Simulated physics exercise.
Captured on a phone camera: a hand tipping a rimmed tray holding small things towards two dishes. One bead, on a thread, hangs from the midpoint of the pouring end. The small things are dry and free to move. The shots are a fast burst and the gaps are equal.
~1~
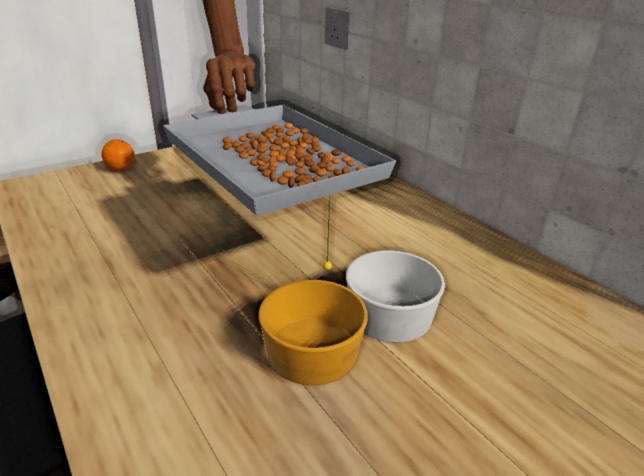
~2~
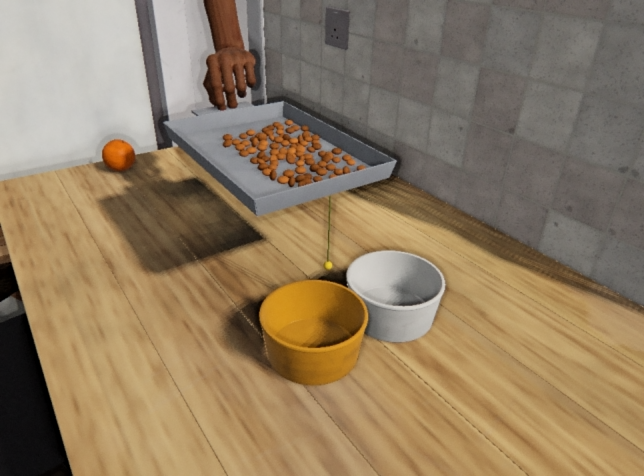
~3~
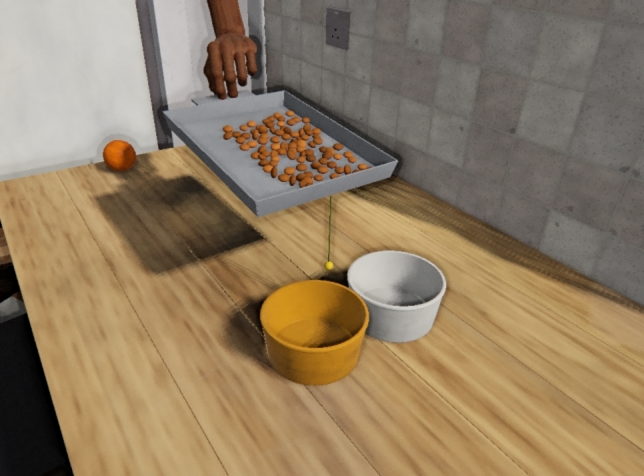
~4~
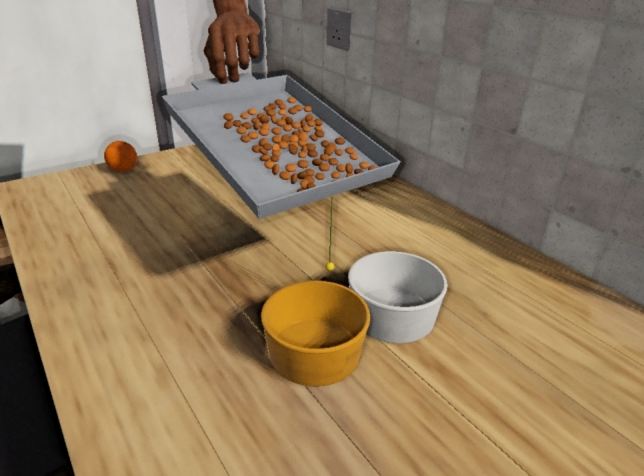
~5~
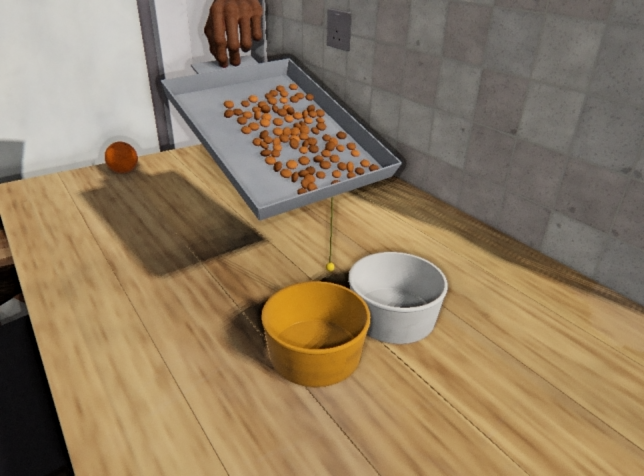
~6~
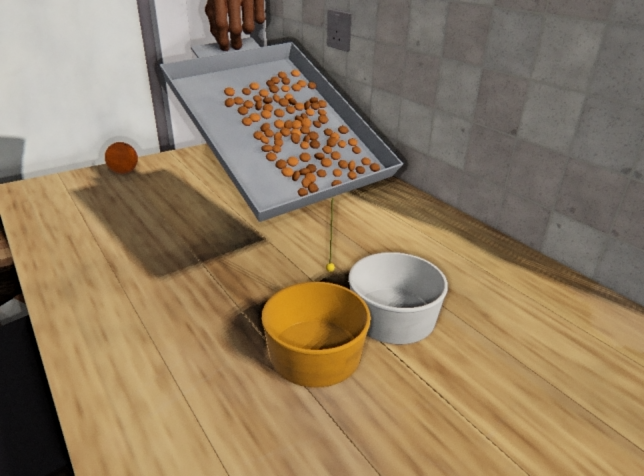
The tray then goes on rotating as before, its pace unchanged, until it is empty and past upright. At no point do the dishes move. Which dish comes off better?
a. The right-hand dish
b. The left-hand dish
b.
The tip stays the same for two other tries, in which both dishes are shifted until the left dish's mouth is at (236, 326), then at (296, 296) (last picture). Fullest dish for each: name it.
The dish to the right at the first, the dish to the left at the second.
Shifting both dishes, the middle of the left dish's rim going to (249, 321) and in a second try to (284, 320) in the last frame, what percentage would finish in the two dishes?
First try: Around 70 percent; second try: Around 90 percent.
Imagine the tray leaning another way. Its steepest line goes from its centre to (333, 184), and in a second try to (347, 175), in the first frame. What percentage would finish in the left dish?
Roughly 20 % in the first case and 0 % in the second.
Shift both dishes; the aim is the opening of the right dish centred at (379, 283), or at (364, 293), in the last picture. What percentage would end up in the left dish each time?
First some 50, then 40 per cent.
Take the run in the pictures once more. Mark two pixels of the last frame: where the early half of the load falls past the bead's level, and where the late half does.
(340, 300), then (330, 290).
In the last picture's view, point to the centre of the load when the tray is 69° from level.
In the last view, the load is centred close to (330, 182).
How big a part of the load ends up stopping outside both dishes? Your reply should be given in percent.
Something near 10 in every hundred.
Soon after the last picture, tray tipped steeply; all on the tray.
A little later, tray tipped past a quarter turn; about a third on the tray; about a quarter in the left dish; a small part in the right dish; a stray few outside both; about a quarter in the air.
Later still, tray tipped past a quarter turn; about two thirds in the left dish; about a quarter in the right dish; a small part outside both.
At rest, tray tipped past a quarter turn; about two thirds in the left dish; about a quarter in the right dish; a small part outside both.
